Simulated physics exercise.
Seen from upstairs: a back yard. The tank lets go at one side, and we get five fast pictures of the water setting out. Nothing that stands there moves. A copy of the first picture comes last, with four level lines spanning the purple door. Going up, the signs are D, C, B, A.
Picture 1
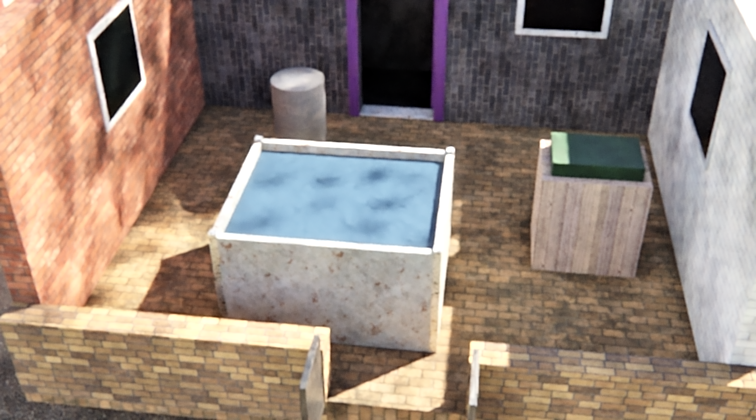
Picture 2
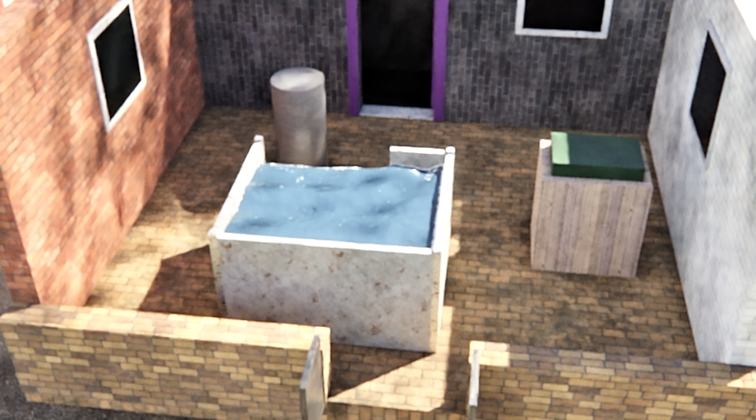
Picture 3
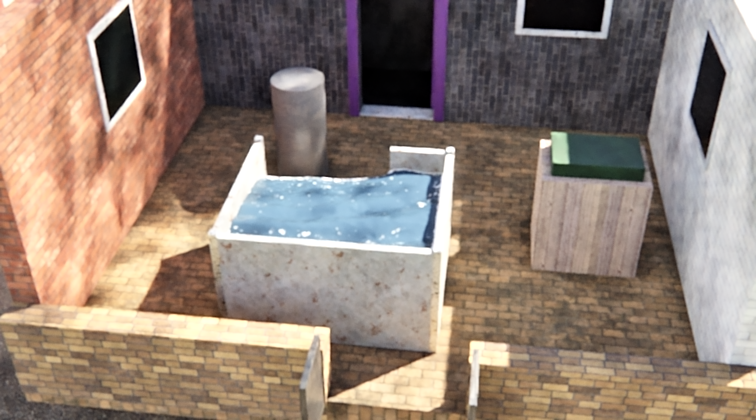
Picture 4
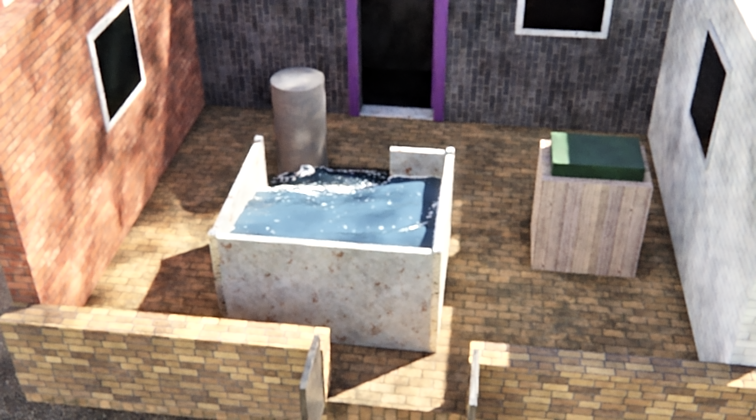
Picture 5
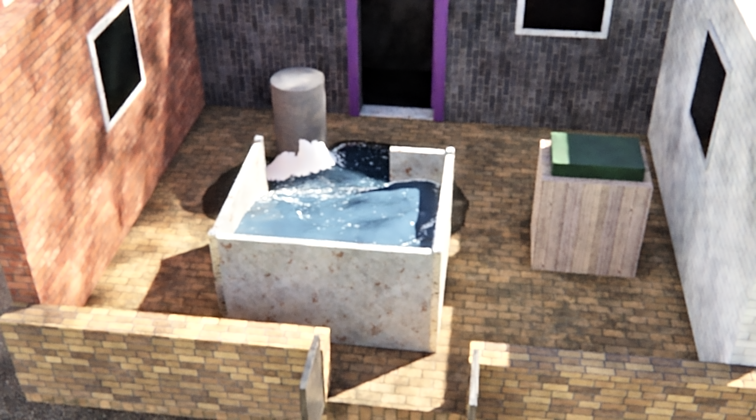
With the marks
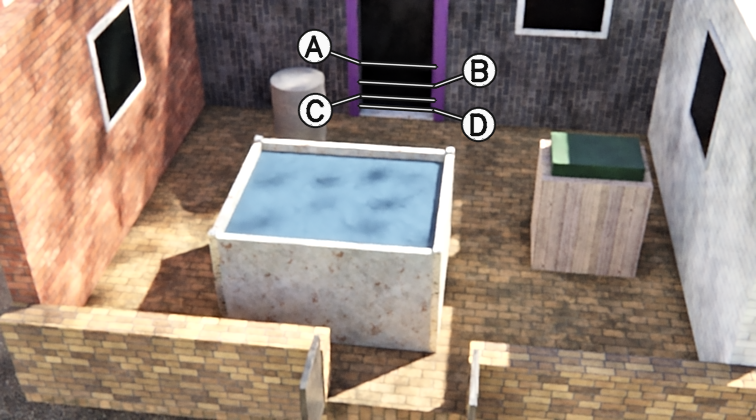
A pale, square-sided tank of blue water stands in a brick-paved back yard seen from upstairs, between a red brick wall on the left and a whitish one on the right. Behind it are a grey cylinder and a purple doorway, with a green-topped wooden box to the right. The camera stays still as the back panel opens, the water sinks and churns white, and dark wet patches spread behind.
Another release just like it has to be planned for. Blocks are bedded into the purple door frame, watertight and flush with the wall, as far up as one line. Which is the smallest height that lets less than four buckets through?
That is height B.
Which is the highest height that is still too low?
That would be C.
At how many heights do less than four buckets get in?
Two of them.
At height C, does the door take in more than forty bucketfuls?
No, it does not.
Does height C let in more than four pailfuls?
Yes, it does.
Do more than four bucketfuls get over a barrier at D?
Yes, that goes wrong.
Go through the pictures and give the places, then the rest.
Water in the tank at rest, its middle at (340, 199); foot of the purple doorway at (396, 118); open gate at (399, 330), in the first frame.
Water covers 2 % of the ground, its front hidden from here, in the second frame.
Water covers 5 % of the ground, its front hidden from here, in the third frame.
Water covers 10 % of the ground, its front hidden from here, in the fourth frame.
Front seen at (372, 144), 16 % of the ground wet, in the fifth frame.
On the marked copy, A at (397, 64); B at (397, 84); C at (396, 98); D at (396, 107); from the bottom up D, C, B, A.
With A, nothing gets over.
With B, a bucket or two gets in.
With C, about 13 bucketfuls get in.
With D, dozens of bucketfuls pour in.
